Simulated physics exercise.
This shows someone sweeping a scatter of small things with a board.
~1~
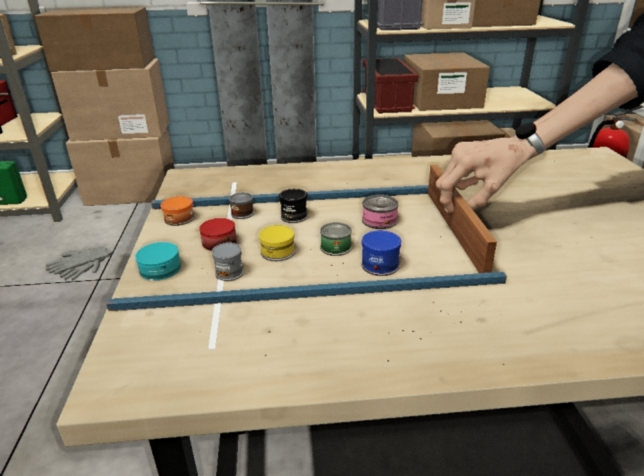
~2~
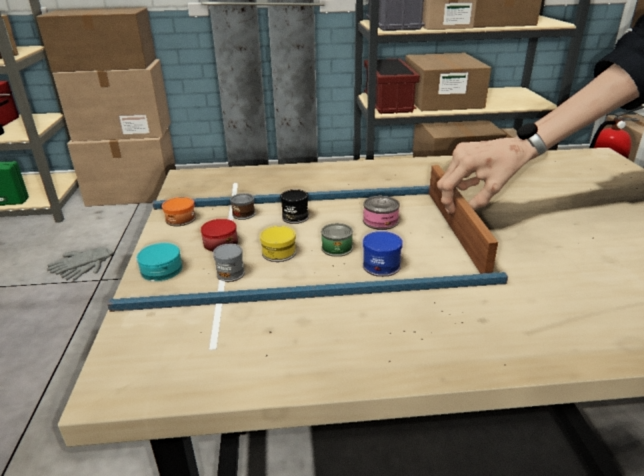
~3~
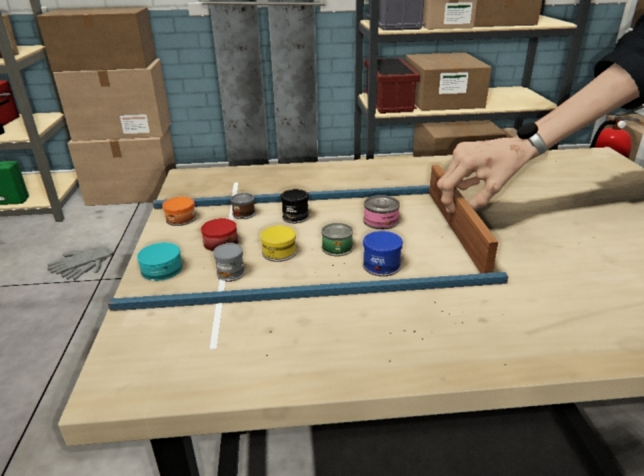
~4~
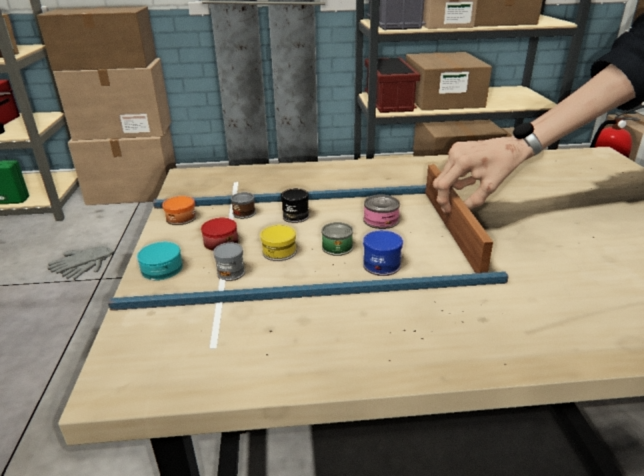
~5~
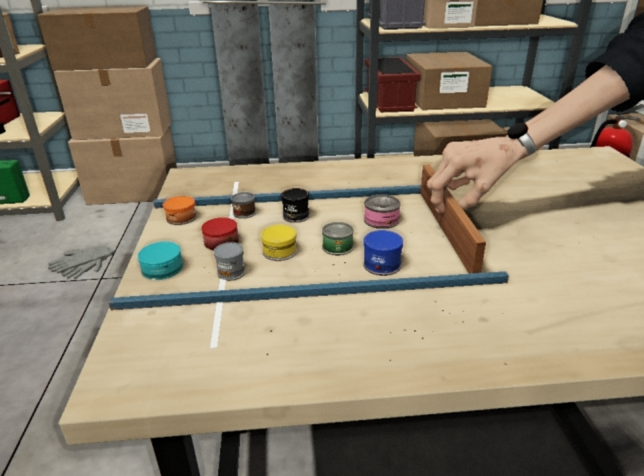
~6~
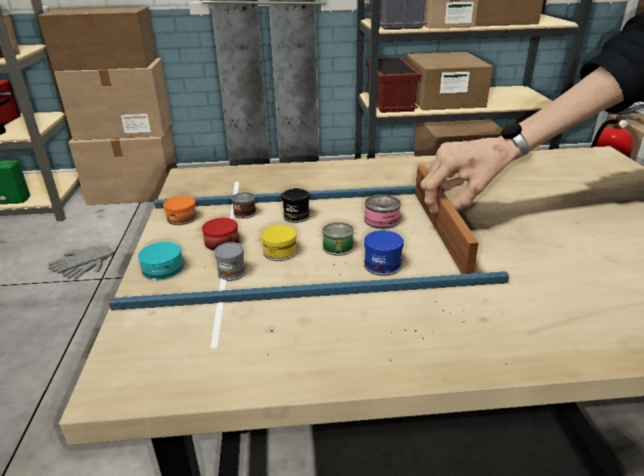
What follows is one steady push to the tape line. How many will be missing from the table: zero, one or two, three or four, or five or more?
In the end the number that fall off is zero.
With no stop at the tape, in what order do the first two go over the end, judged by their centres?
In order: The turquoise tub, then the orange pot.
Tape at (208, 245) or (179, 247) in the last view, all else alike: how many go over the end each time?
Try by try, 1 and 5.
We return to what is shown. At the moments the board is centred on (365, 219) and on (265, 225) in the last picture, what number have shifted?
By then 2, and 8.
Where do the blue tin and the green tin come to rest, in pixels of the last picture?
First (203, 265), then (210, 248).
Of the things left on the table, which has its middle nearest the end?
That is the turquoise tub.
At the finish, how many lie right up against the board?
That makes 4.
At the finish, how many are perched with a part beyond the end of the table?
1 of them.
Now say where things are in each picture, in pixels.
The first picture shows turquoise tub (159, 261); orange pot (178, 211); red tub (218, 235); board (457, 214); tape (226, 244).
The second picture shows orange pot (179, 211); board (458, 214).
The third picture shows red tub (220, 235); blue tin (382, 254).
The fourth picture shows turquoise tub (160, 261); yellow tin (279, 243).
The fifth picture shows orange pot (180, 210); pink pot (382, 212).
The sixth picture shows turquoise tub (161, 261); orange pot (181, 210); red tub (221, 234); board (442, 214); tape (228, 244).
A little later, none off yet; turquoise tub at rest near (161, 261); orange pot at rest near (181, 210); red tub at rest near (221, 234).
Next, none off yet; turquoise tub at rest near (161, 261); orange pot at rest near (181, 210); red tub at rest near (214, 232).
When it is over, the number that fall off is zero.
